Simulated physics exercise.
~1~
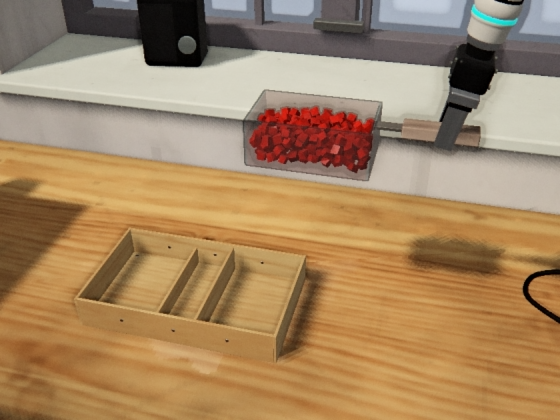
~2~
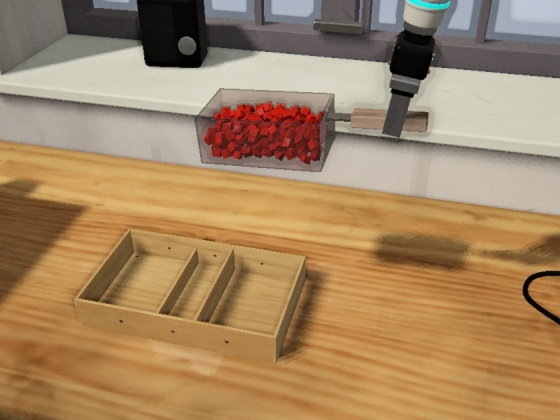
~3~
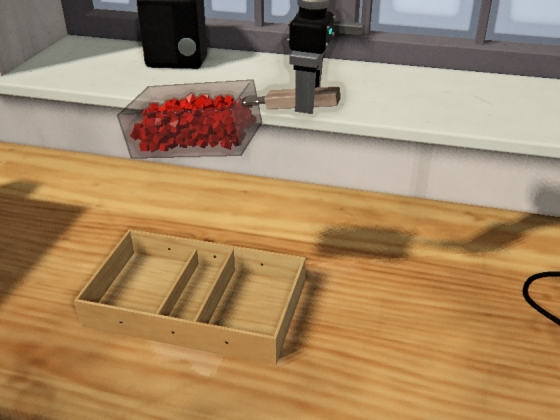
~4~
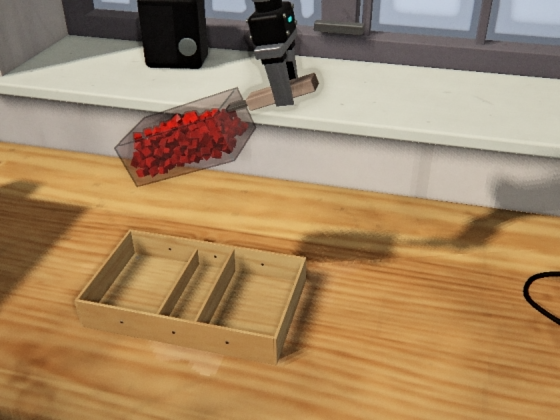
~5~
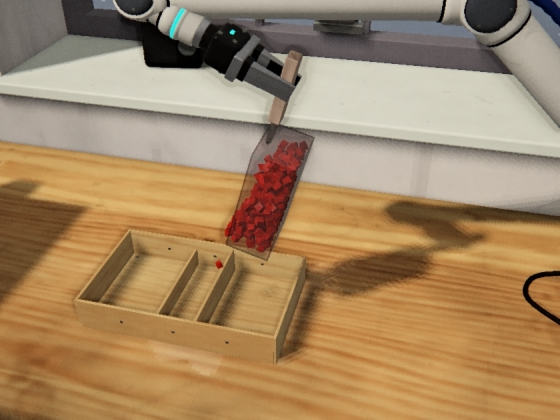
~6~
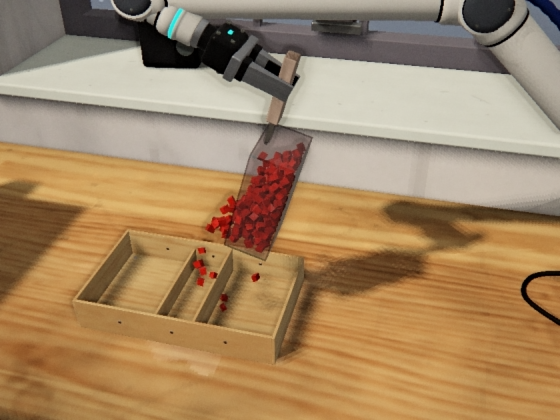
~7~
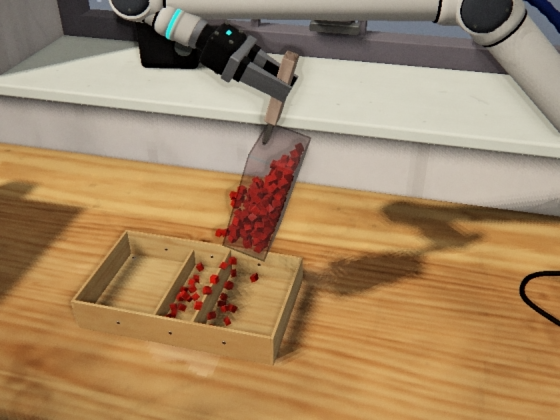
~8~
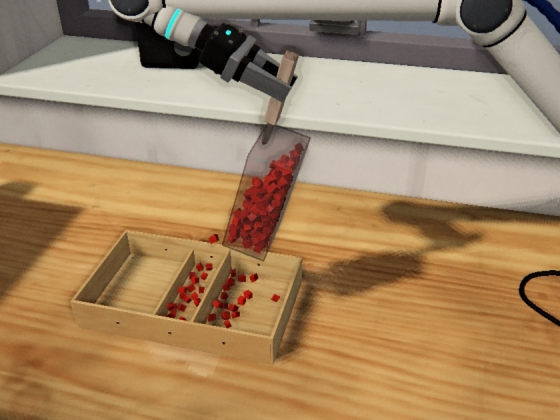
Clear box of red cubes carried left by a robot arm, then tipped steeply, spilling some into a divided wooden tray while most stay inside.
